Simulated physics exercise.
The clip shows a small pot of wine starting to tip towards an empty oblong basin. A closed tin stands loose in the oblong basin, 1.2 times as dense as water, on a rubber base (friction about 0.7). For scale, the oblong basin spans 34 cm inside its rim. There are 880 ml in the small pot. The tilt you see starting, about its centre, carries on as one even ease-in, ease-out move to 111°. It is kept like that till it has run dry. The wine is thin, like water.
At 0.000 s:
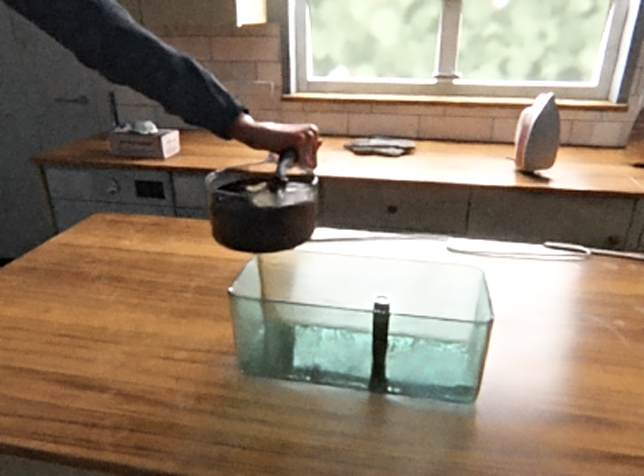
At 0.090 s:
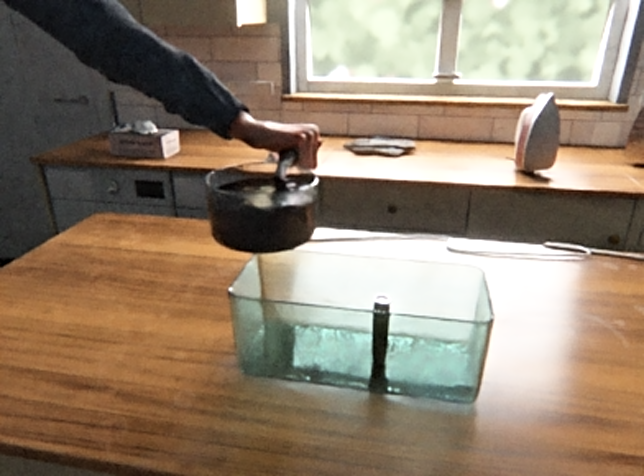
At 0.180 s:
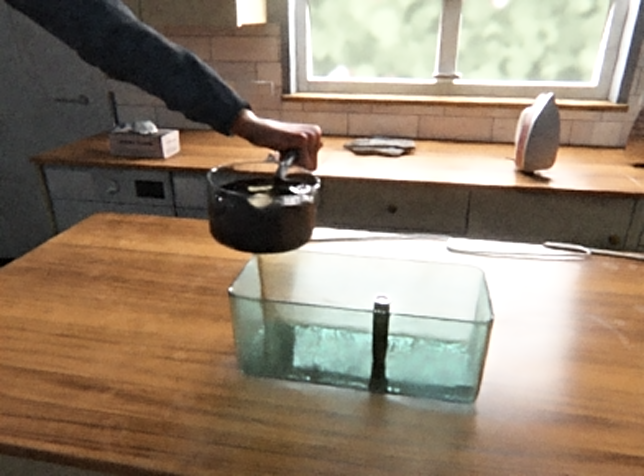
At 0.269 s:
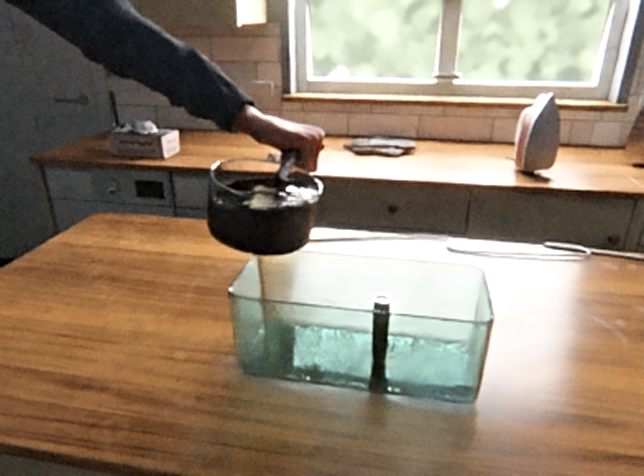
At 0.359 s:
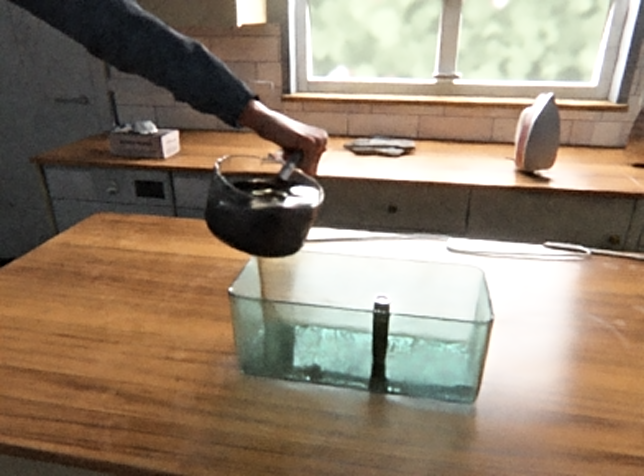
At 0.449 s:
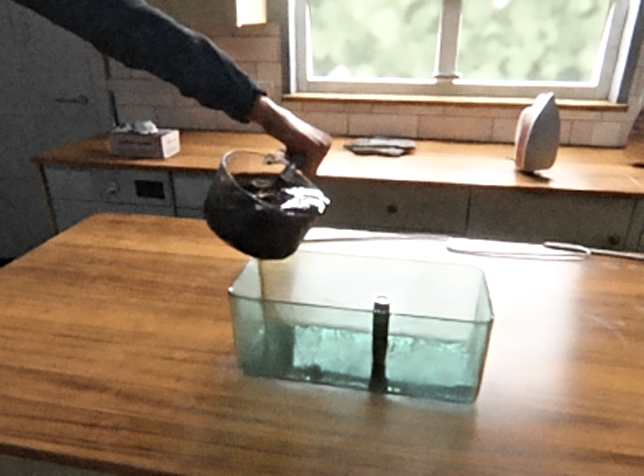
At the start, a hand holds a small dark pot of wine almost level above a greenish, see-through oblong basin with a dark, narrow tin standing in it. The hand then turns the pot steadily clockwise, lowering its right rim, until it leans clearly rightward with the wine up at that rim.
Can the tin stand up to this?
The tin goes over.
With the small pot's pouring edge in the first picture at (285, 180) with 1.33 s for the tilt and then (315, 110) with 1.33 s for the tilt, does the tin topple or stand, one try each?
First it keeps standing; then it goes over.
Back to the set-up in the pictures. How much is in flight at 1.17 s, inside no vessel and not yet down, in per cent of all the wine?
About 3 per cent.
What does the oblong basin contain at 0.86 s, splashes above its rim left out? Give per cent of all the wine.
About 42 per cent.
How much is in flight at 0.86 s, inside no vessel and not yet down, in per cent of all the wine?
About 22 per cent.
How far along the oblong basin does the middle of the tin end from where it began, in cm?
About 7.0 cm.
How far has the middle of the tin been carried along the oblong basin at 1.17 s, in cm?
Some 4 cm.
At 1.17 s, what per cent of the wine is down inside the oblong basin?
Near 92 in a hundred.
By 0.86 s the tilt is 81° and 36 per cent is still to pour; the tin stands where it began.
By 1.17 s the tilt is 107° and 5 per cent is still to pour; the tin leans 43°.
By 1.49 s the tilt is 111° and 0 per cent is still to pour; the tin lies on its side.
By 1.83 s the tilt is 111° and 0 per cent is still to pour; the tin lies on its side.
At rest the tin lies on its side.
